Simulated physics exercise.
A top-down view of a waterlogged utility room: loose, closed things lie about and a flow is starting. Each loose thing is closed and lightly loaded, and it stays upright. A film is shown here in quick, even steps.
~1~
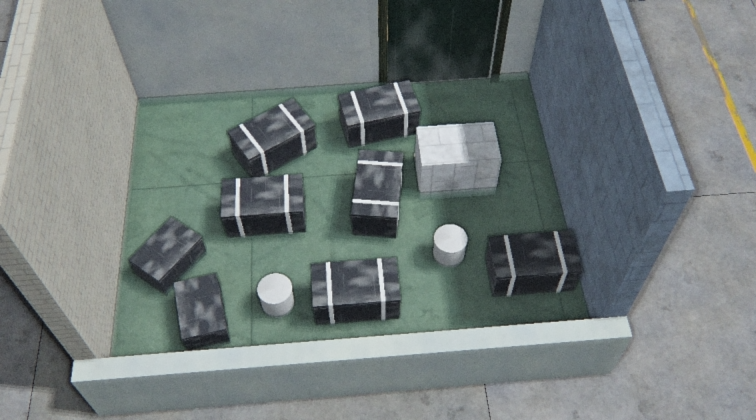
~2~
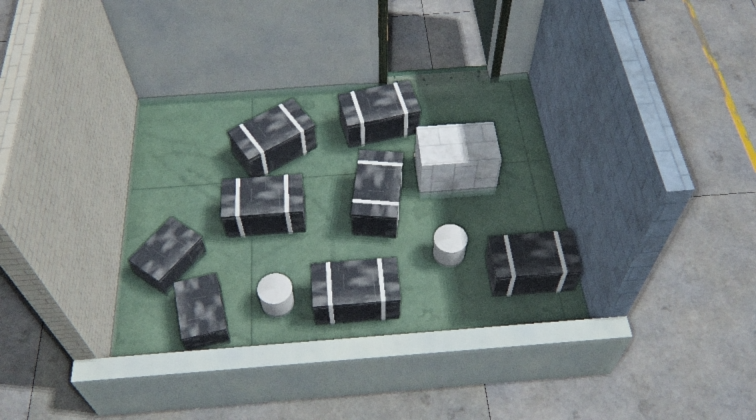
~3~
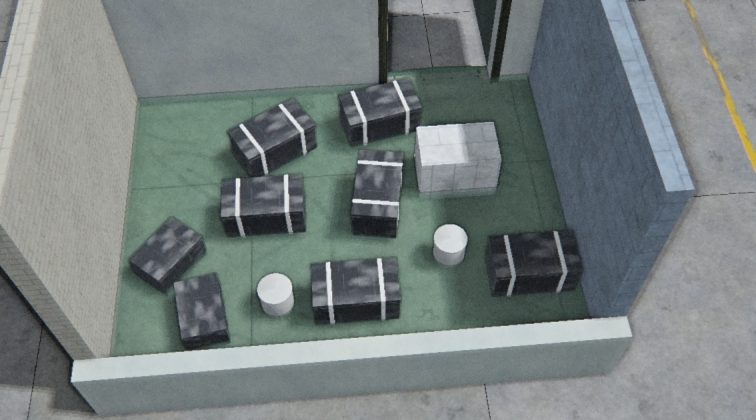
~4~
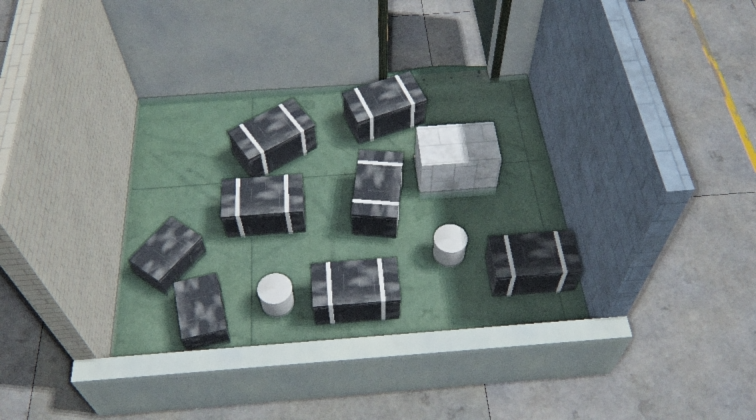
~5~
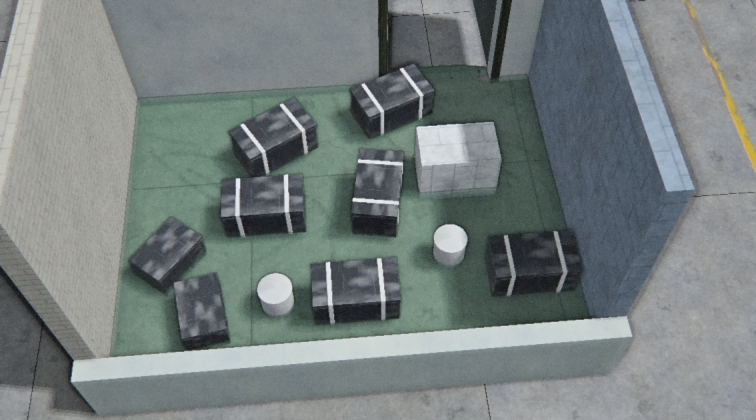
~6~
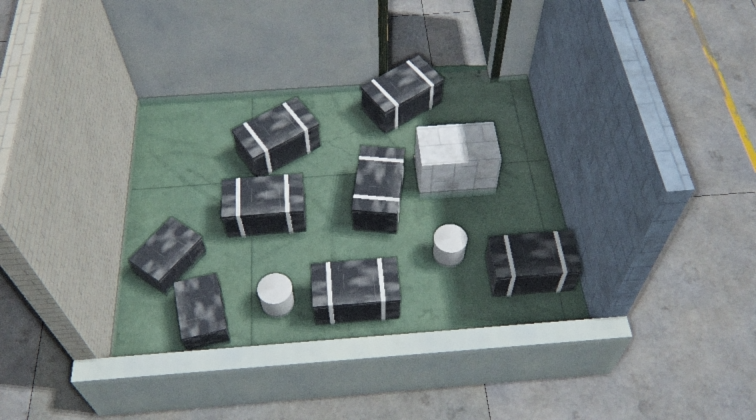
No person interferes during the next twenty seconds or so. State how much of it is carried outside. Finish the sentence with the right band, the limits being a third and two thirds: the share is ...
The share is from a third to two thirds.
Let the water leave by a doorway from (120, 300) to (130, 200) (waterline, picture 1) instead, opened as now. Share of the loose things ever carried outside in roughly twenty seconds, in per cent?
60 per cent or so.
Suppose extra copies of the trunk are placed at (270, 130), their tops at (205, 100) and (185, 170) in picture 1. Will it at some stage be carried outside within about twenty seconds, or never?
Taking them in order, the first is lost through the gap and the second is remaining.
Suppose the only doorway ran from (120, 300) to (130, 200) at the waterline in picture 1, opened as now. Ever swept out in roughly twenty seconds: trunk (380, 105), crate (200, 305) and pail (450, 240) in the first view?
Going through them, number one is held back, number two is flushed away and number three is held back.
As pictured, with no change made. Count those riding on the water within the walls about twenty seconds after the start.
Tally: 4.
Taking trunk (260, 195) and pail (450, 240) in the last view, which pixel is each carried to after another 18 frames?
Approximately (319, 158) for one, (472, 199) for the other.
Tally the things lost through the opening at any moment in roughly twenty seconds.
That gives 4.
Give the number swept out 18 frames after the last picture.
That gives 3.
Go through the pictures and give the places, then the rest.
In the first picture, a trunk at (379, 103), afloat; a trunk at (378, 183) floats; 0 of 10 have shifted.
In the second picture, a trunk at (379, 103), afloat; a trunk at (378, 183), afloat; 0 of 10 have shifted.
In the third picture, a trunk at (380, 101), afloat, close to its start; a trunk at (378, 183), afloat; 0 of 10 have shifted.
In the fourth picture, a trunk at (384, 96), afloat, close to its start; a trunk at (378, 183) floats; 1 of 10 have shifted.
In the fifth picture, a trunk at (392, 90) floats, close to its start; a trunk at (378, 182), afloat; 1 of 10 have shifted.
In the sixth picture, a trunk at (402, 83) floats, a stride from its start; a trunk at (379, 178) floats, close to its start; 2 of 10 have shifted.
A moment on, 1 of 10 are out; 9 afloat.
Next, 3 of 10 are out; 7 afloat.
Later, 3 of 10 are out; 5 afloat.
In the end, 4 of 10 are out; 4 afloat.
